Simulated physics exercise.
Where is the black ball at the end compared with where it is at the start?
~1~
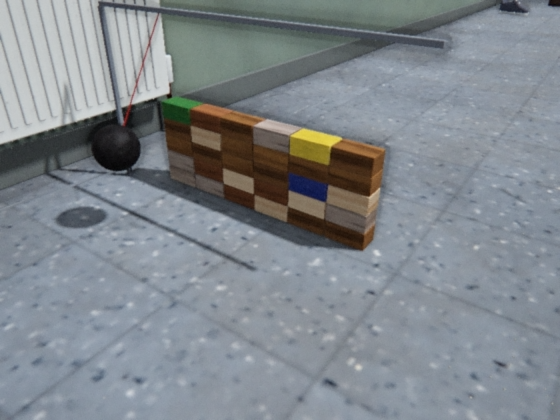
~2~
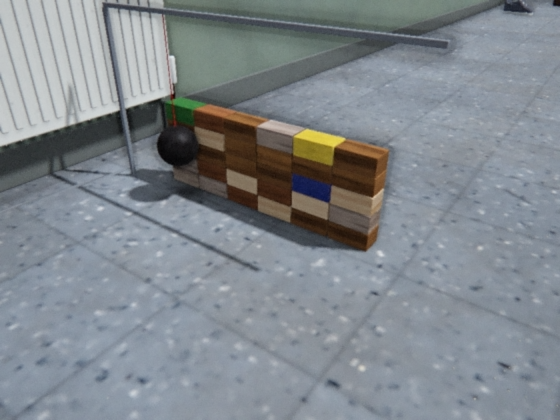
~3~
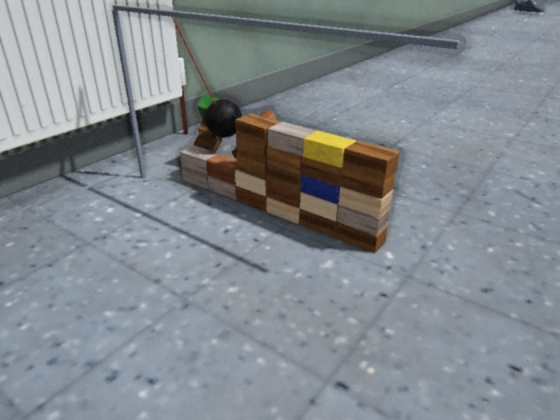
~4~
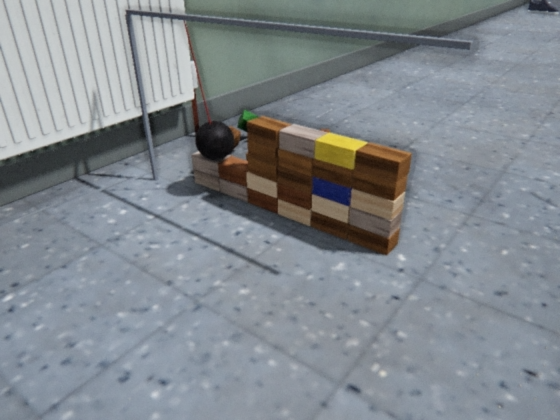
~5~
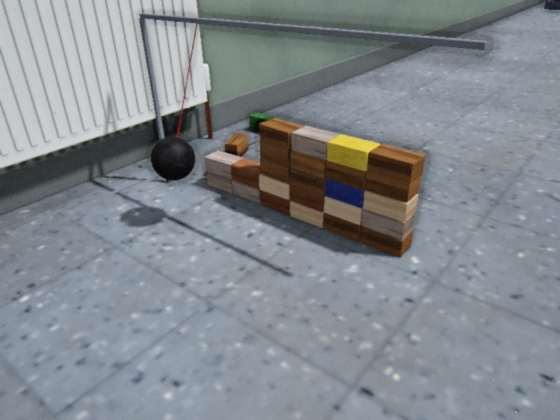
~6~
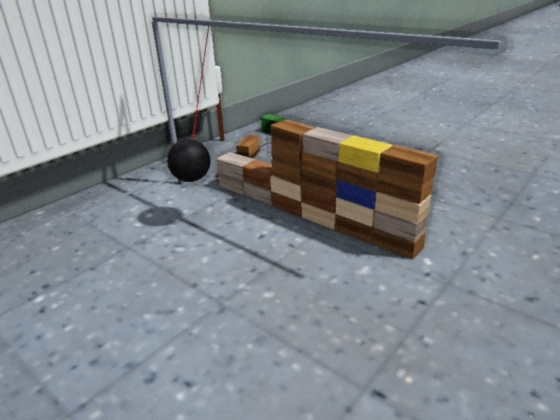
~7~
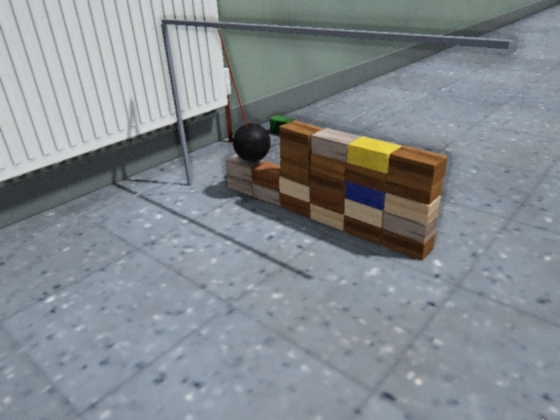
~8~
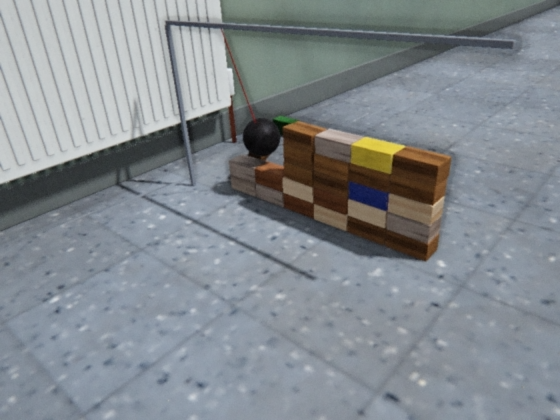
At the start the ball hangs to the left of the block wall, in front of the white radiator. At the end it is farther right, above the low blocks left at the wall's broken left end.
